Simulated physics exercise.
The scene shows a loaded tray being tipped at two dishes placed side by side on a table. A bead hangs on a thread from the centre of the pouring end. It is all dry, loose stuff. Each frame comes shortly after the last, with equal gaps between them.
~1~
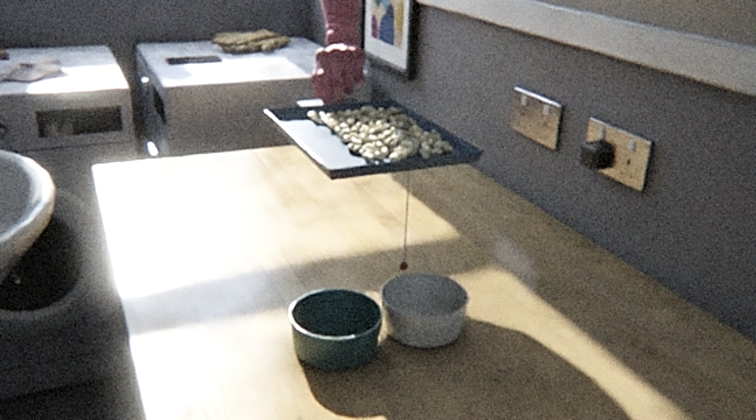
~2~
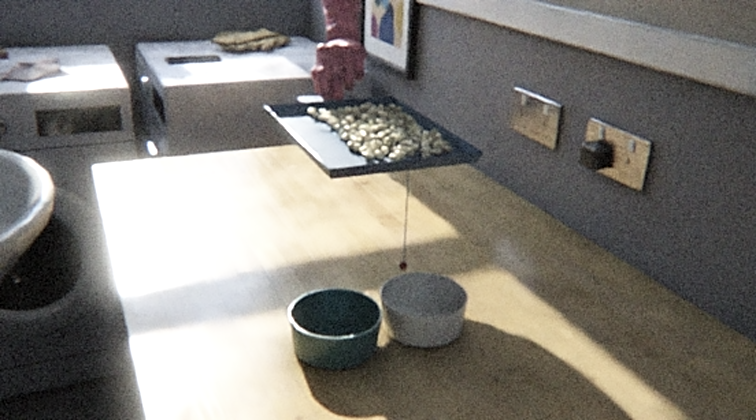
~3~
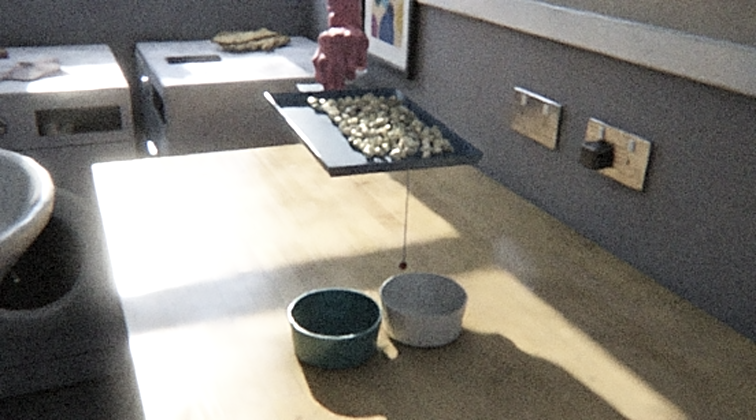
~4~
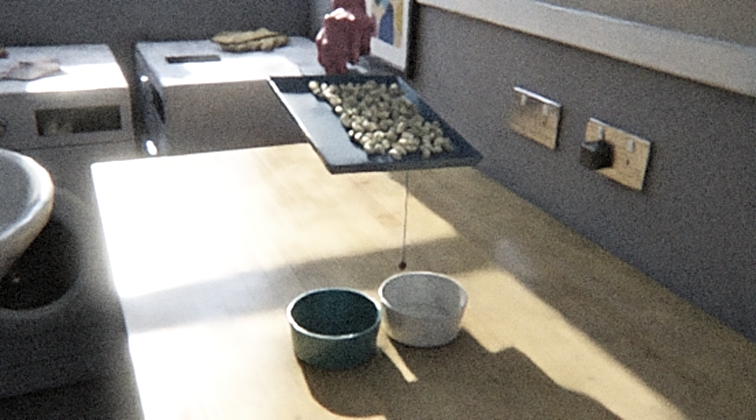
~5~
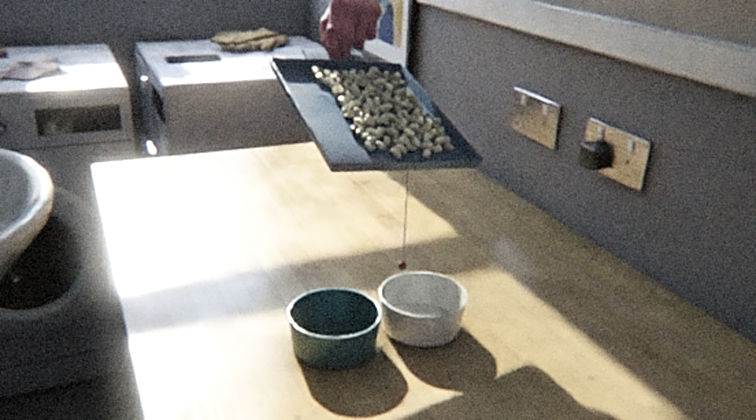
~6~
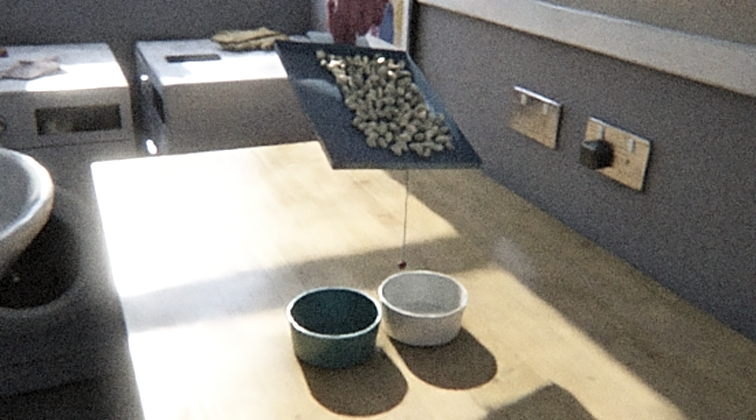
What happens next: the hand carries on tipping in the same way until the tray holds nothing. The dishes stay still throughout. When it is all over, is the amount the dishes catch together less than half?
Yes, they hold less than half.
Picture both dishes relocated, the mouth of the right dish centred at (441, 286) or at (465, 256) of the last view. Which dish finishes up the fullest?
First place: The rightmost one; second place: The rightmost one.
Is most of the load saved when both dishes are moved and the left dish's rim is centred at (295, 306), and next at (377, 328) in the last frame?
Result - try one, below the halfway mark; try two, below the halfway mark.
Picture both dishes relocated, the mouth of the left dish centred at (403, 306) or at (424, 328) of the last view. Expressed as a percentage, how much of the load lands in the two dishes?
You'd end up with around 70 per cent and then around 10 per cent.
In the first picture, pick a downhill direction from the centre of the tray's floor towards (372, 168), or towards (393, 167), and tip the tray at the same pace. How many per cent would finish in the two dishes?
About 80 and 70 per cent.
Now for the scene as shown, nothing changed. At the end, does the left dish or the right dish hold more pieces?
Winning side: Right of the pair.
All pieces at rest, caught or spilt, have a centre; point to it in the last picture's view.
About pixel (467, 315).
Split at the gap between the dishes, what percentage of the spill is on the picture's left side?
0 per cent or thereabouts.
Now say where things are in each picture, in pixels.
The first frame shows corners of the pouring end (332, 168) and (479, 150), level; middle of the load (379, 132), white beans; left dish (353, 351); right dish (445, 330); bead on its thread (404, 266).
The second frame shows corners of the pouring end (331, 167) and (478, 151), level; middle of the load (379, 130).
The third frame shows corners of the pouring end (332, 165) and (479, 152), tipped barely, lowest at the right corner; middle of the load (379, 125).
The fourth frame shows corners of the pouring end (333, 163) and (479, 155), tipped a little, lowest at the right corner; middle of the load (380, 117).
The fifth frame shows corners of the pouring end (334, 161) and (479, 158), tipped clearly, lowest at the right corner; middle of the load (382, 110).
The sixth frame shows corners of the pouring end (335, 159) and (479, 160), tipped clearly, lowest at the right corner; middle of the load (385, 102); left dish (352, 350); right dish (444, 329).
Just after the last frame, tray tipped steeply; almost all on the tray; just a few in the air.
A moment on, tray tipped past a quarter turn; about a tenth on the tray; just a few in the left dish; roughly a quarter in the right dish; roughly a third outside both; roughly a third in the air.
Further on, tray tipped past a quarter turn; just a few in the left dish; roughly a third in the right dish; roughly two thirds outside both.
When it is over, tray tipped past a quarter turn; just a few in the left dish; roughly a third in the right dish; roughly two thirds outside both.
